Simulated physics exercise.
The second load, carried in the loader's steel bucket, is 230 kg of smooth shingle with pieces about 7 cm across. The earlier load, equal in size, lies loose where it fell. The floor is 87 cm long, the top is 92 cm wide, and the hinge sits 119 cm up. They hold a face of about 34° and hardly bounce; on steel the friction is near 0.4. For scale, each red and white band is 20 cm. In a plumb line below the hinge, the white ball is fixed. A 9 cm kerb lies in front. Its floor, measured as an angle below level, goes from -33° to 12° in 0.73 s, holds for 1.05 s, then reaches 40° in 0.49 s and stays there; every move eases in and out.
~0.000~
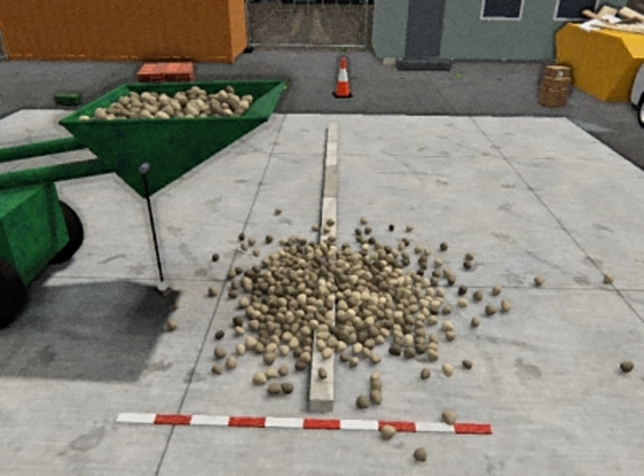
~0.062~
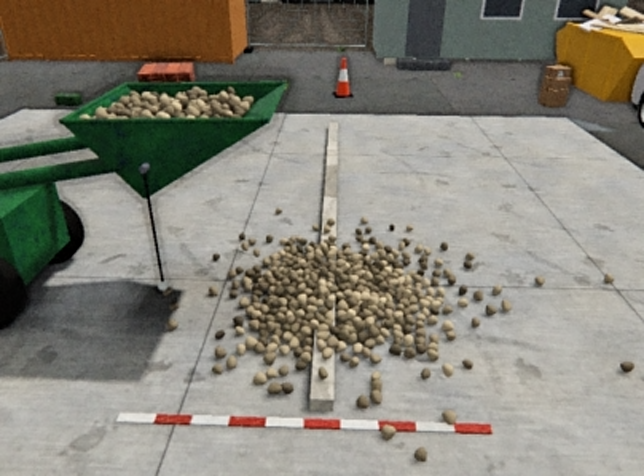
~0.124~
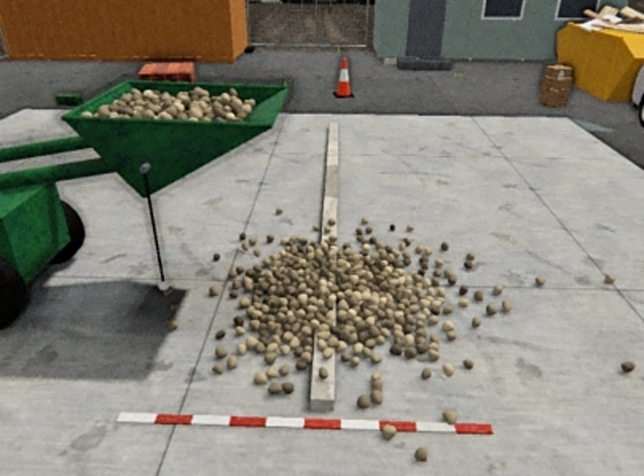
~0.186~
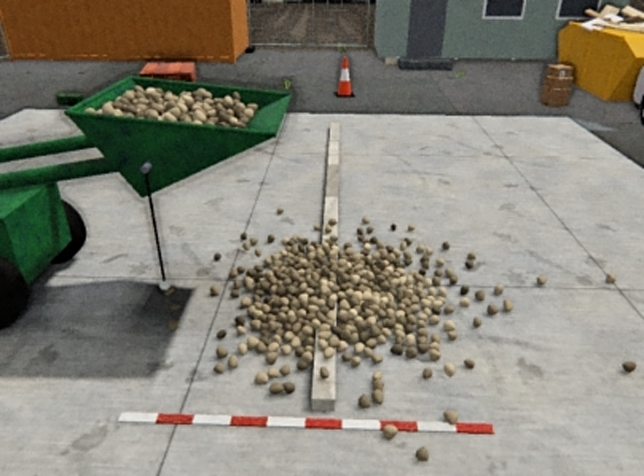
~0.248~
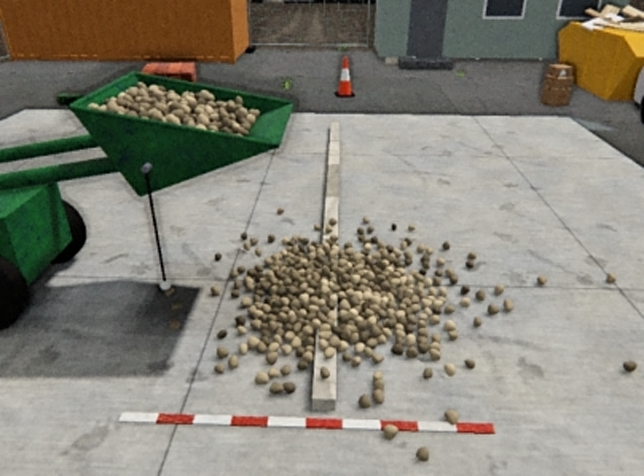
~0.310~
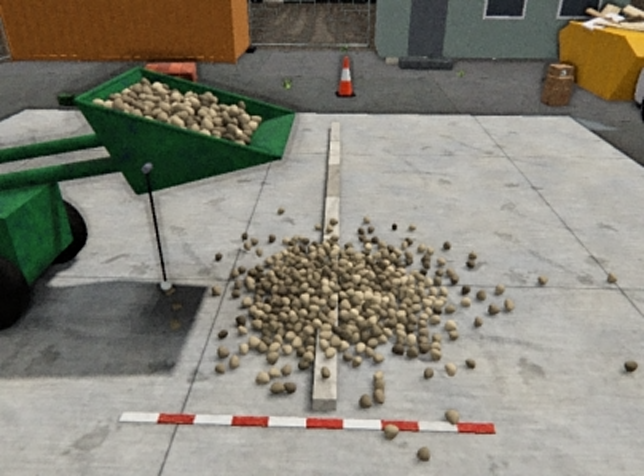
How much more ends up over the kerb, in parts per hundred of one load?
Close to 34 parts in a hundred.
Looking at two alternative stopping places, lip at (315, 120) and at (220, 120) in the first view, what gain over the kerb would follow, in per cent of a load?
75 % and 5 %.
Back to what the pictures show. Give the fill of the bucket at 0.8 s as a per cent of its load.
It holds some 100 per cent.
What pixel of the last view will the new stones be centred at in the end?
I'd say close to (311, 283).
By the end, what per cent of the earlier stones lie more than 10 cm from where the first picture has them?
The answer is about 5 per cent.
After 0.6 s the floor is at 5°; in per cent of one load, 100 in the bucket, 51 on this side of the kerb, 49 over the kerb; the foremost stones are at (538, 311).
After 0.8 s the floor is at 12°; in per cent of one load, 100 in the bucket, 51 on this side of the kerb, 49 over the kerb; the foremost stones are at (538, 311).
After 2.7 s the floor is at 40°; in per cent of one load, 1 in the bucket, 121 on this side of the kerb, 78 over the kerb; the foremost stones are at (538, 311).
After 5.2 s the floor is at 40°; in per cent of one load, 0 in the bucket, 117 on this side of the kerb, 83 over the kerb; the foremost stones are at (538, 311). Net gain over the kerb, 34.
